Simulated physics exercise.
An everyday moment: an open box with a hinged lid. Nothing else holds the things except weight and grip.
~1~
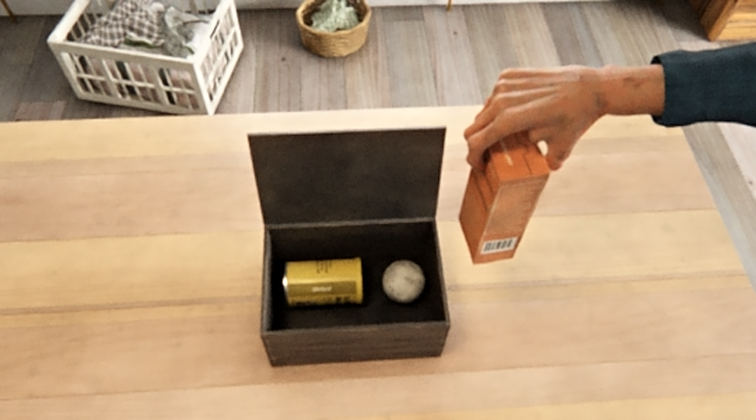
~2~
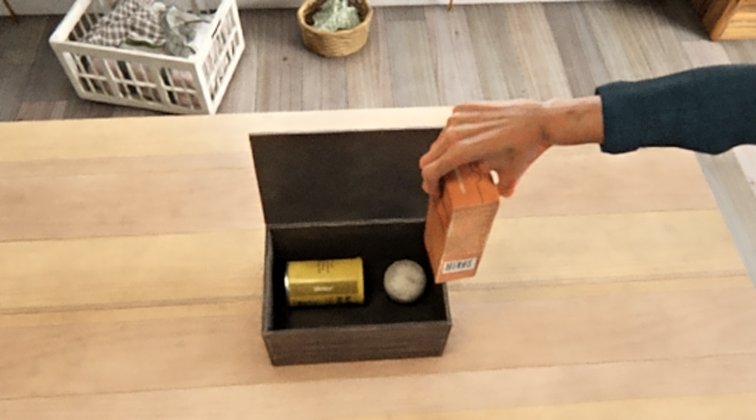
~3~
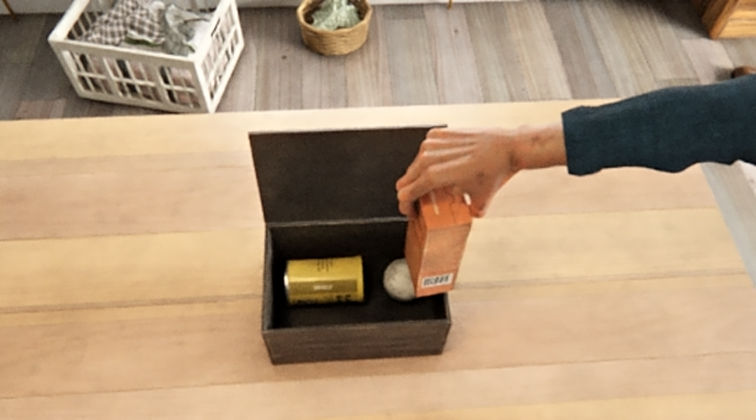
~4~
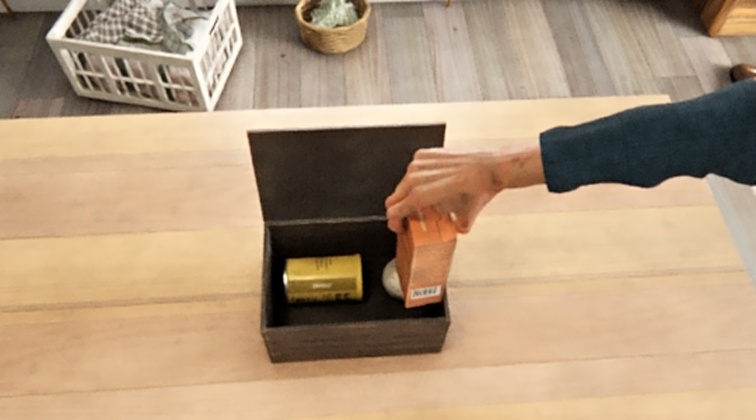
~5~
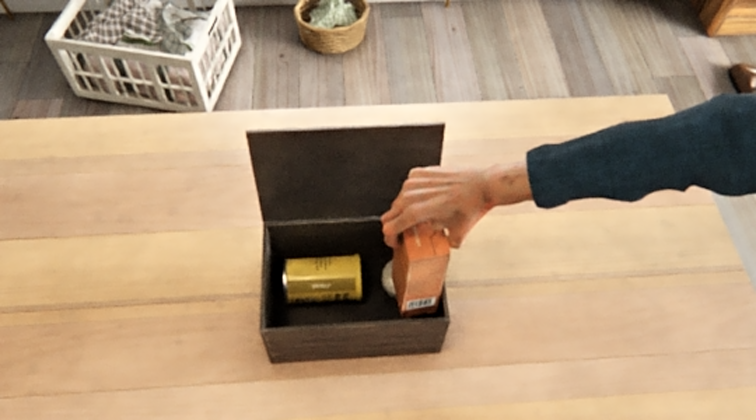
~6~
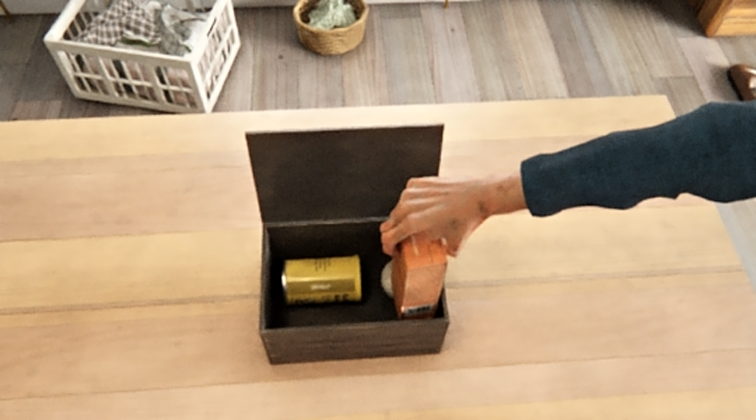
A hand carried an orange carton leftward and down into an open dark box on a wooden table, lowering it beside a yellow can and partly covering the pale ball inside.
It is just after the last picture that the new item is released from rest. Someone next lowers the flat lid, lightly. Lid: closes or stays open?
Stays open.
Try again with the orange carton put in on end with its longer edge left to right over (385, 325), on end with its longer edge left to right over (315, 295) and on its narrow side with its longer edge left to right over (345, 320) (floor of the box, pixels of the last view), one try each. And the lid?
At first it fails to shut, the second time it fails to shut, and the third time it manages to shut.
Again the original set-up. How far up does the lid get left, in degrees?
Angle: About 30°.
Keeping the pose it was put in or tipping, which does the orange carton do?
Once everything settles, it ends up at a slant.
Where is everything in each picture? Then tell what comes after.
On its way; orange carton (499, 198); white ball (404, 282), in the first picture.
On its way; orange carton (457, 221); white ball (405, 282), in the second picture.
On its way; orange carton (435, 239), in the third picture.
On its way; orange carton (423, 253), in the fourth picture.
On its way; orange carton (418, 266), in the fifth picture.
In place under the hand; orange carton (416, 273), in the sixth picture.
Then, 1.00 s past the last view, lid starting down; orange carton rocked 43° from its first pose near (419, 288); white ball displaced a little.
Then, 1.60 s past the last view, lid 59° above the rim; orange carton rocked 43° from its first pose near (419, 288); white ball displaced a little.
Then, 2.60 s past the last view, lid 30° above the rim; orange carton rocked 43° from its first pose near (419, 288); white ball displaced a little.
Finally, lid 30° above the rim; down or leaning hard in the box, orange carton; the other 2 still in place. Final places as the last picture's camera would see them, orange carton near (419, 288).
